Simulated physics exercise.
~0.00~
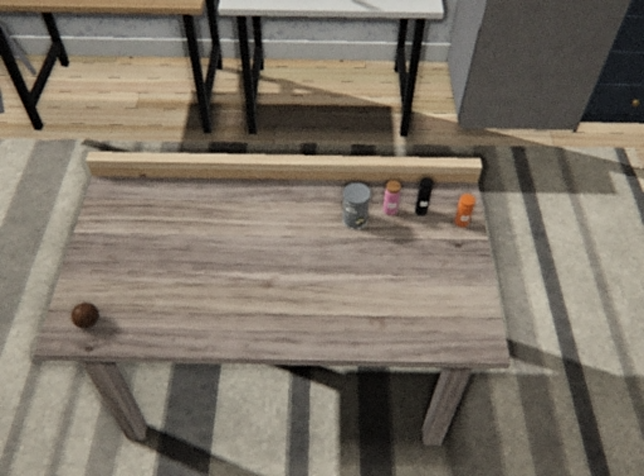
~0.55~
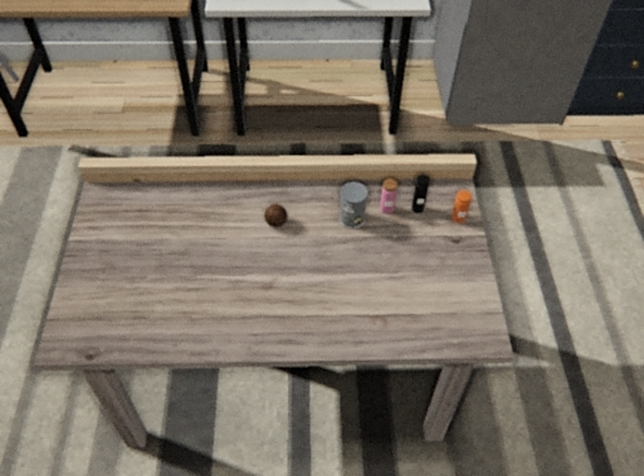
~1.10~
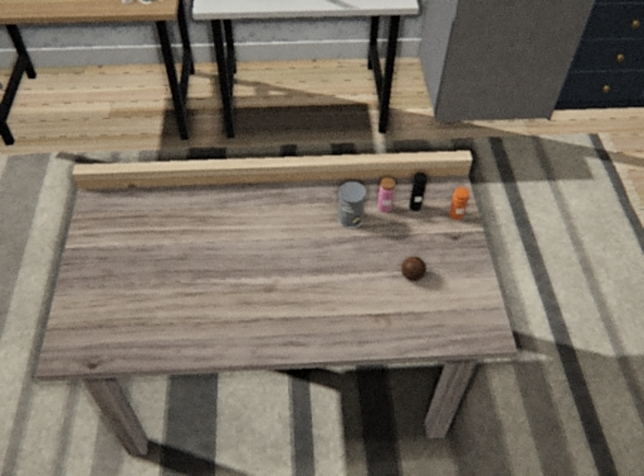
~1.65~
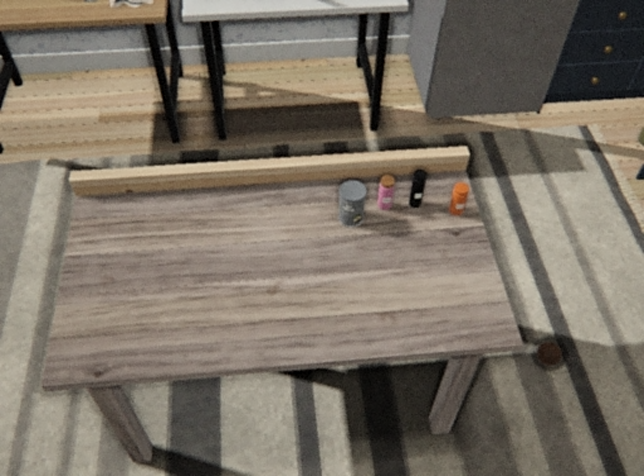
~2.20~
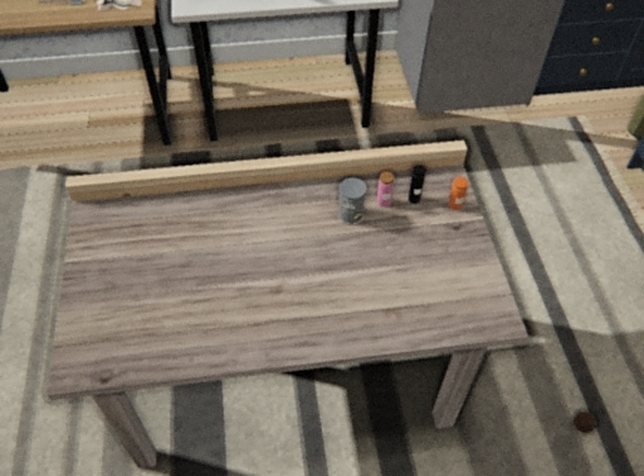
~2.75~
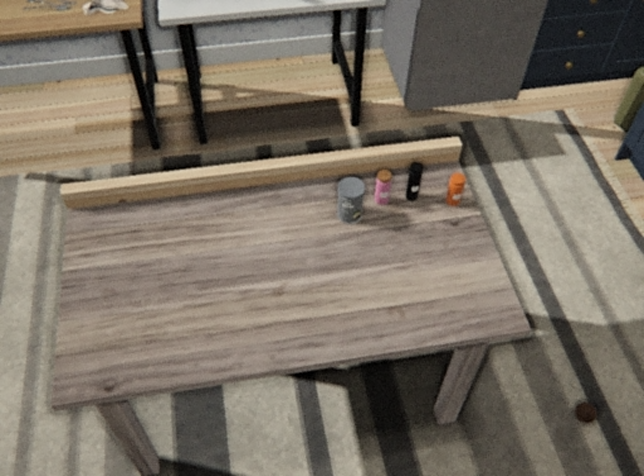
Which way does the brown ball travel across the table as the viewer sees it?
The brown ball travels to the right across the table, going toward the rail at first and then coming back nearer before it leaves the tabletop.
On a wooden table with a rail along its far side, a brown ball rolls right and away toward the rail, then comes back nearer while still heading right, and drops off the right side onto the rug, while the grey tin and three small shakers stay standing.
